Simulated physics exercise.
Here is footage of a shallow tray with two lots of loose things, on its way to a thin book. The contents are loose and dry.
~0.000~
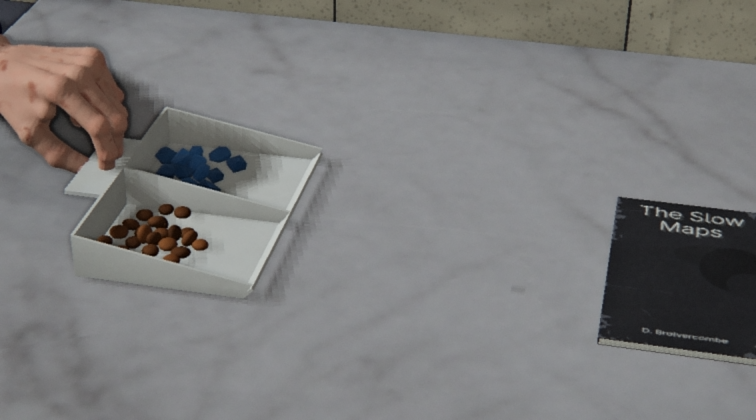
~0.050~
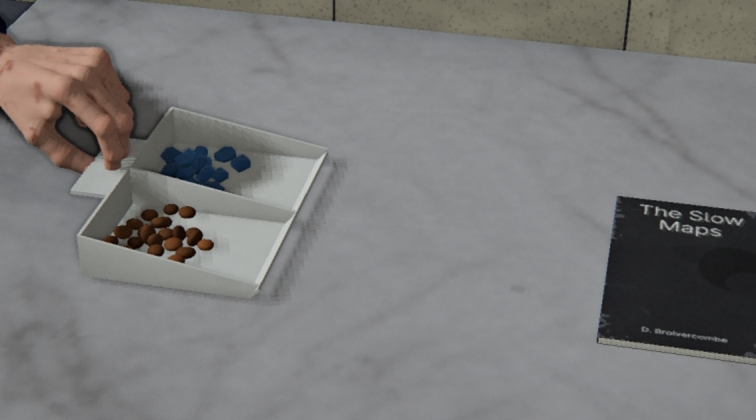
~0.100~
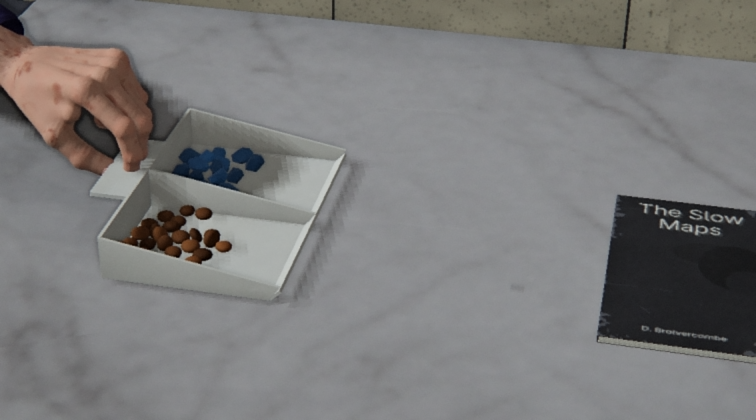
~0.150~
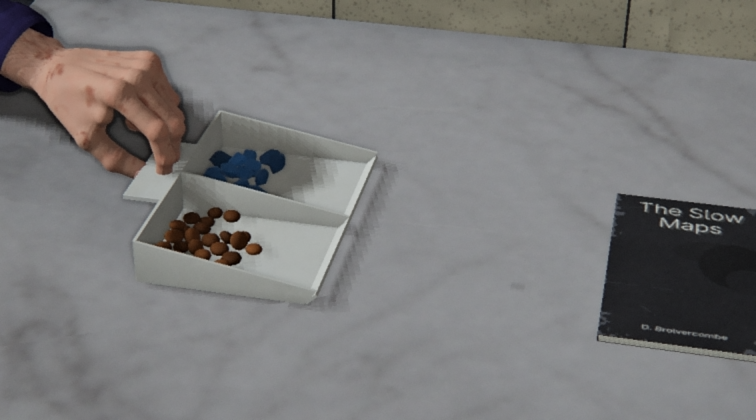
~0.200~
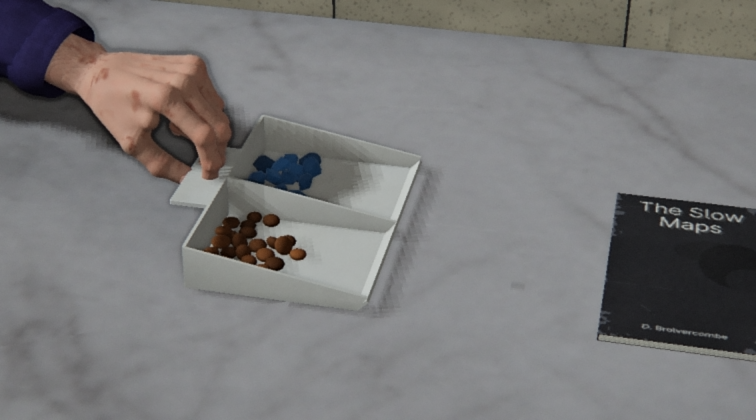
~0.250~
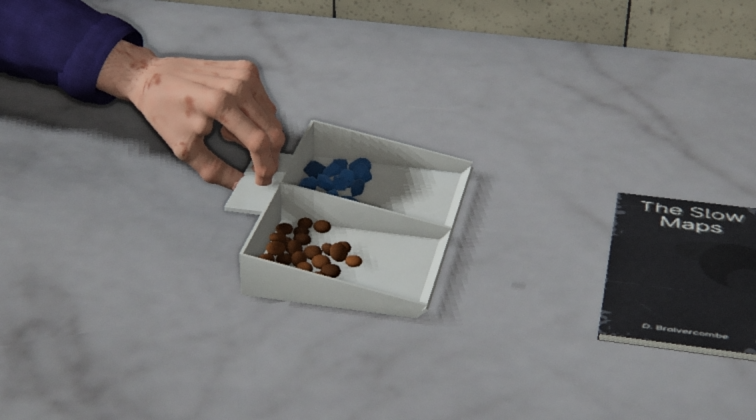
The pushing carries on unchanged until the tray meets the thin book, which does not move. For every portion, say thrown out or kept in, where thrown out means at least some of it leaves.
Nearer portion - kept in, farther portion - kept in.
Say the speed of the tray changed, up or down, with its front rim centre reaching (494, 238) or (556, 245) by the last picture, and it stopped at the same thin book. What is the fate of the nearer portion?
It lets some escape, then it lets some escape.
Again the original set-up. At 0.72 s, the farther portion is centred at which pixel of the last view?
I'd mark it somewhere close to (584, 217).
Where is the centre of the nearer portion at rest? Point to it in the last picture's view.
I'd place the middle near (568, 287).
After 0.33 s, tray still sliding, front rim near (529, 242); nearer portion all inside; farther portion all inside.
After 0.51 s, tray stopped at the thin book; nearer portion all inside, moved towards the front rim; farther portion all inside, moved towards the front rim.
At rest (0.9 s), tray stopped at the thin book; nearer portion all inside, moved towards the front rim; farther portion all inside, moved towards the front rim.
